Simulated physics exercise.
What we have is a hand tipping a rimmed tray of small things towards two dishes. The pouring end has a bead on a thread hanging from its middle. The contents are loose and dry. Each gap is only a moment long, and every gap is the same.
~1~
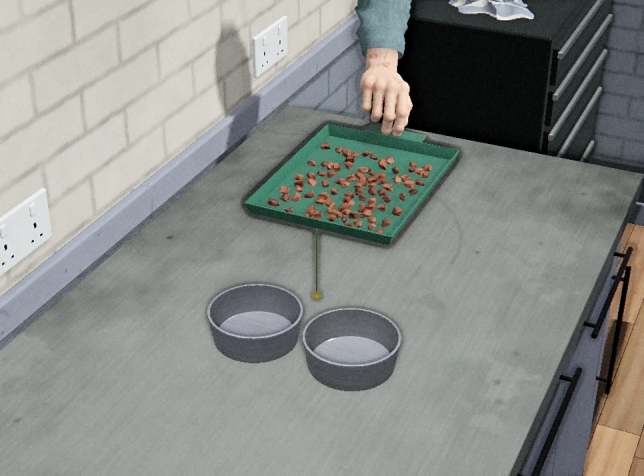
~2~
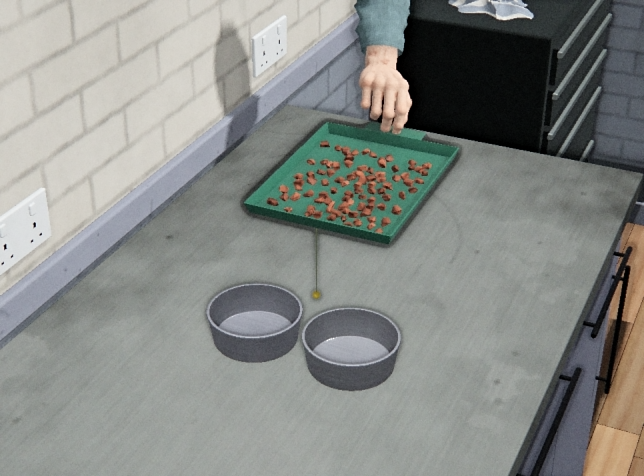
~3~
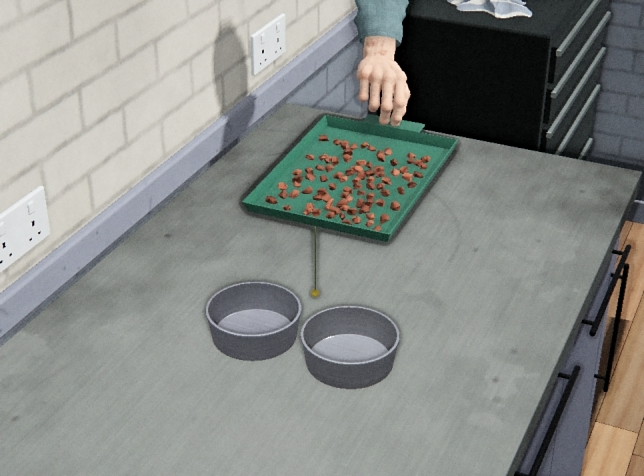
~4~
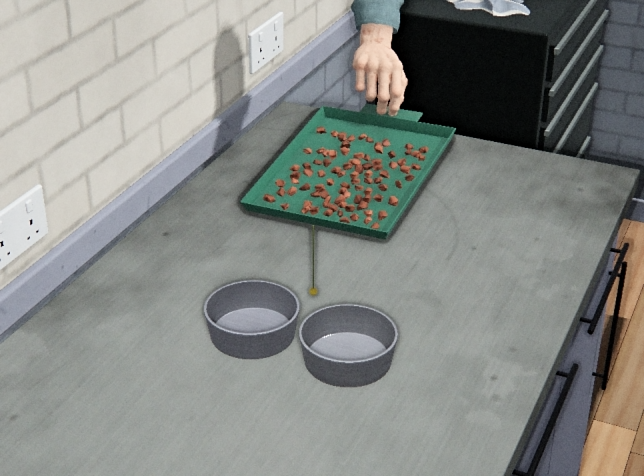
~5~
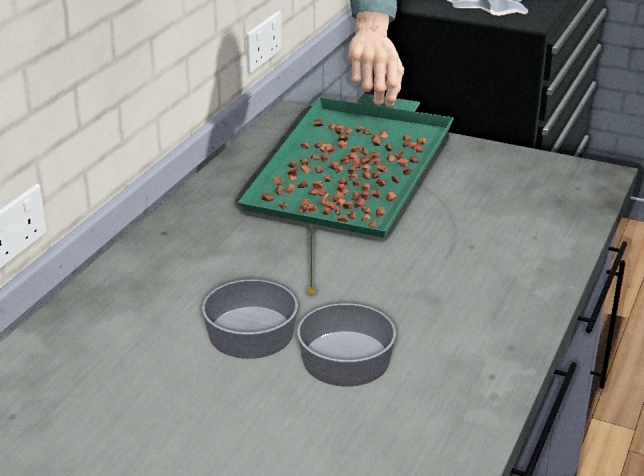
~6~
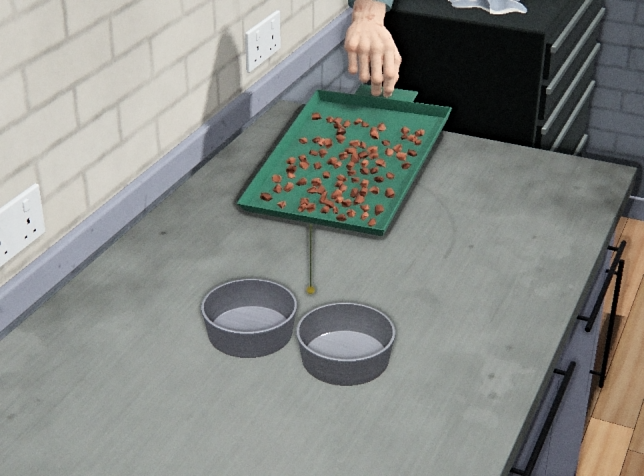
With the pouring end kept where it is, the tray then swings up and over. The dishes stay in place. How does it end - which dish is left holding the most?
The larger heap is bound to sit in the left dish there.
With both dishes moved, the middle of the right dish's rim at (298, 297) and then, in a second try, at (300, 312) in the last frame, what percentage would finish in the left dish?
In order: 10 percent and 30 percent.
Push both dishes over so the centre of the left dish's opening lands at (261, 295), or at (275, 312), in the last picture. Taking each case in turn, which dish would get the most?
Try 1 - the dish at left, try 2 - the dish at left.
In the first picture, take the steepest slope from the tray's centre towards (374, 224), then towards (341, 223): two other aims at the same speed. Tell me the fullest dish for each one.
The rightmost dish, then the rightmost dish.
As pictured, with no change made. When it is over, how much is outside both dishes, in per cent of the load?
Around 10 in a hundred.
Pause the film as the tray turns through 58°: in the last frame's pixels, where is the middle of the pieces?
Around (292, 204).
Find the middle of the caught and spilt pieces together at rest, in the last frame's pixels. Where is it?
I'd mark it at roughly (249, 329).
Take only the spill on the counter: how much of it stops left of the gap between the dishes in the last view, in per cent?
Close to 80 per cent.
Shortly afterwards, tray tipped steeply; all but a few on the tray; only a few in the air.
Next, tray tipped right over; near a quarter on the tray; only a few in the right dish; near a third in the left dish; a little outside both; near a quarter in the air.
Some moments later, tray tipped past a quarter turn; a little in the right dish; the bulk in the left dish; a little outside both.
In the end, tray tipped past a quarter turn; a little in the right dish; the bulk in the left dish; a little outside both.
